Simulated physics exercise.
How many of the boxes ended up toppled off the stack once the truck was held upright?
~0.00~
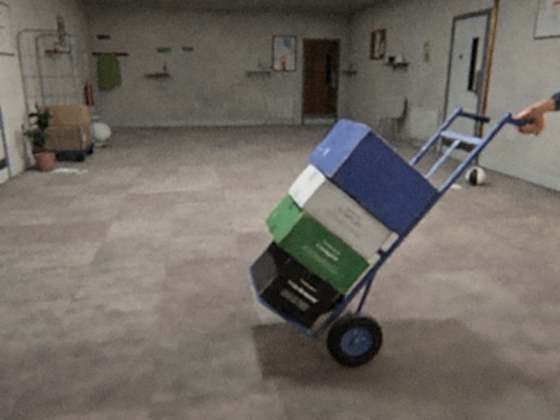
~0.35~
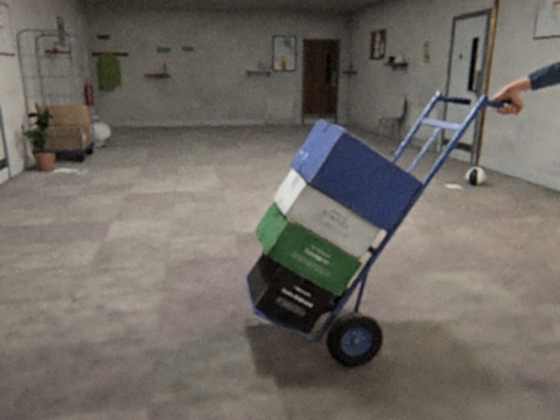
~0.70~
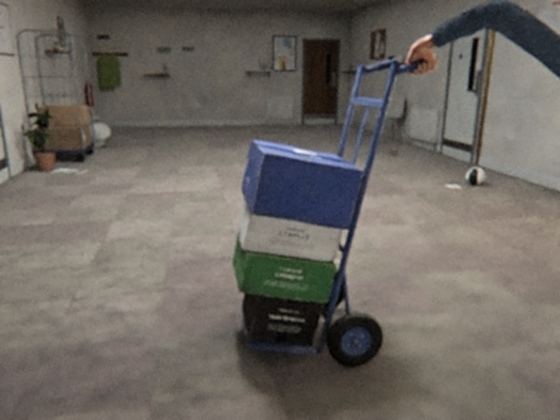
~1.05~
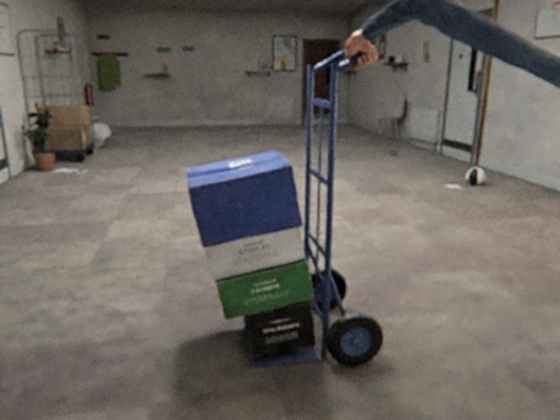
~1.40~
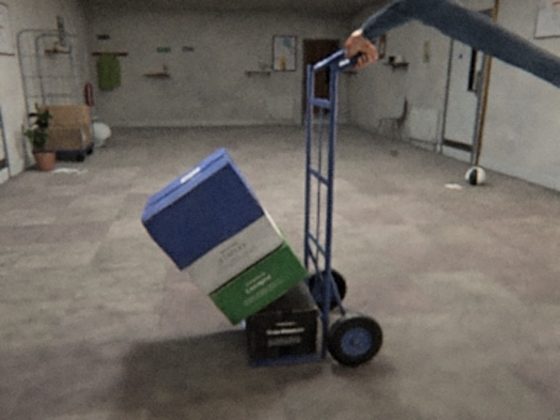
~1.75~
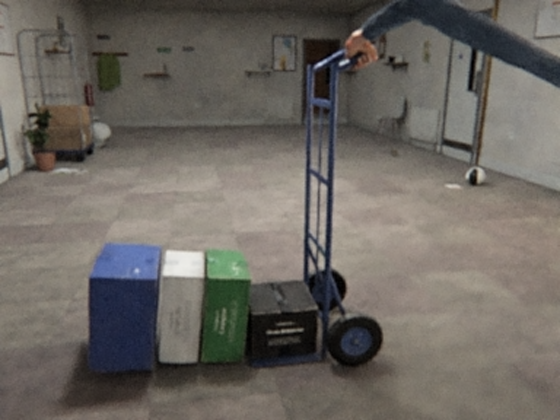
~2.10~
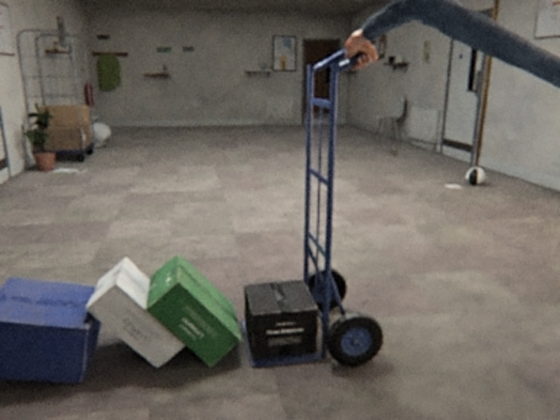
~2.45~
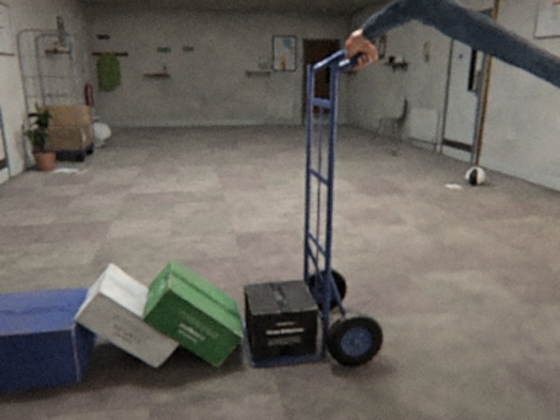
Three boxes ended up off the stack, the blue, the white and the green, all lying on the floor to the left of the truck.
